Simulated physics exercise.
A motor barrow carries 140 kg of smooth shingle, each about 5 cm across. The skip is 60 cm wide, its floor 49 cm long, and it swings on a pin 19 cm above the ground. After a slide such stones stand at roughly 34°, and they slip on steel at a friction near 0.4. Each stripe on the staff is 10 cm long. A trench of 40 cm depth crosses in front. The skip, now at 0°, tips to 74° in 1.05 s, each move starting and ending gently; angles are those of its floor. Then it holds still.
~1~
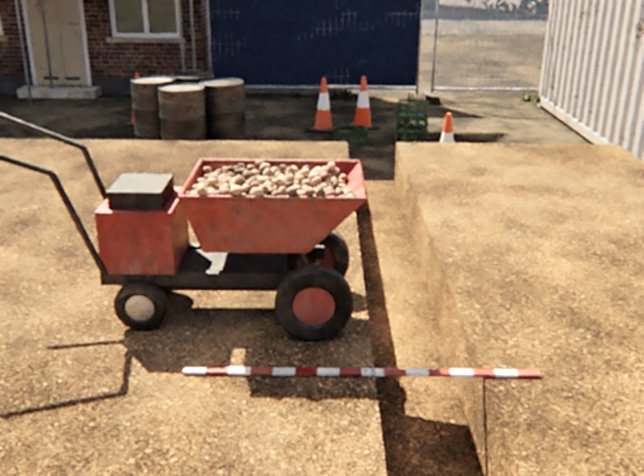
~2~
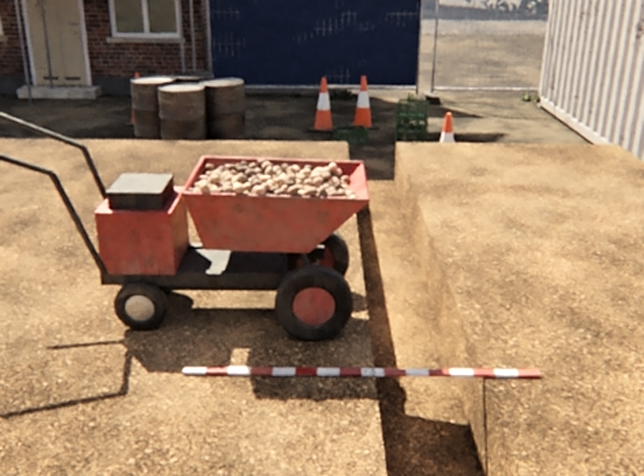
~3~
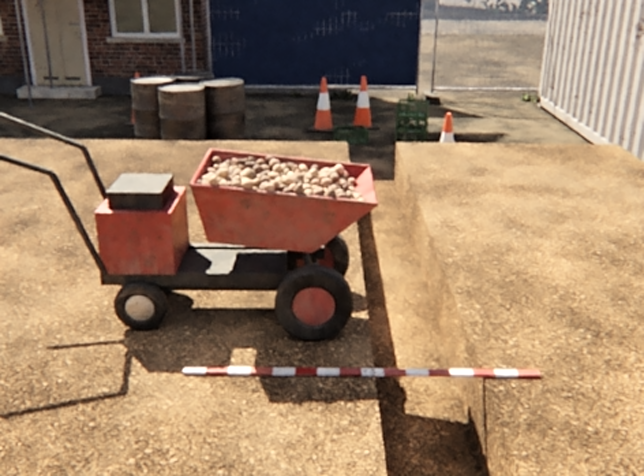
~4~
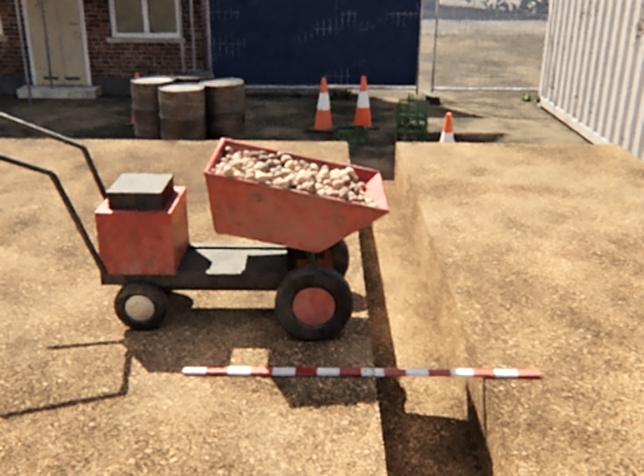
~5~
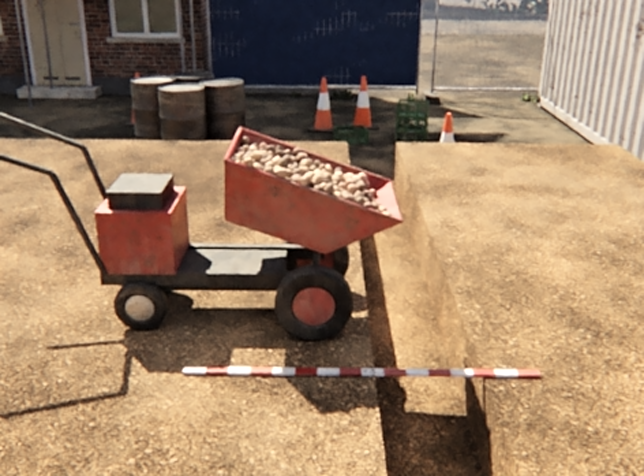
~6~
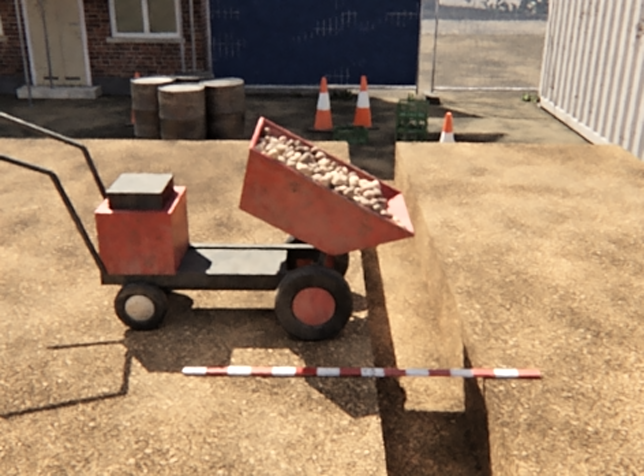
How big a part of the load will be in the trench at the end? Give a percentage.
About 49 per cent.
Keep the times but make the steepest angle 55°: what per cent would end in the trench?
It would be near 45 per cent.
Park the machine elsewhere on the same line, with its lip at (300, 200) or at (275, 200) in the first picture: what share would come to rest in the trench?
About 100 and 100 per cent.
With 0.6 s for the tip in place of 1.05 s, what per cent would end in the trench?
In that case some 40 per cent.
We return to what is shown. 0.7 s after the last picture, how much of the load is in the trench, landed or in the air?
About 25 per cent by then.
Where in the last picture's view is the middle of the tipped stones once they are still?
Near (467, 311).
Then, 0.4 s after the last picture the floor is at 63°, 99 % in the skip, 1 % in the trench; the foremost stones are at (447, 274).
Then, 0.7 s after the last picture the floor is at 74°, 39 % in the skip, 27 % in the trench, 34 % past the trench; the foremost stones are at (553, 314).
Then, 1.1 s after the last picture the floor is at 74°, 8 % in the skip, 41 % in the trench, 51 % past the trench; the foremost stones are at (642, 299).
Then, 3.0 s after the last picture the floor is at 74°, 0 % in the skip, 49 % in the trench, 51 % past the trench; the foremost stones are past the picture's edge.
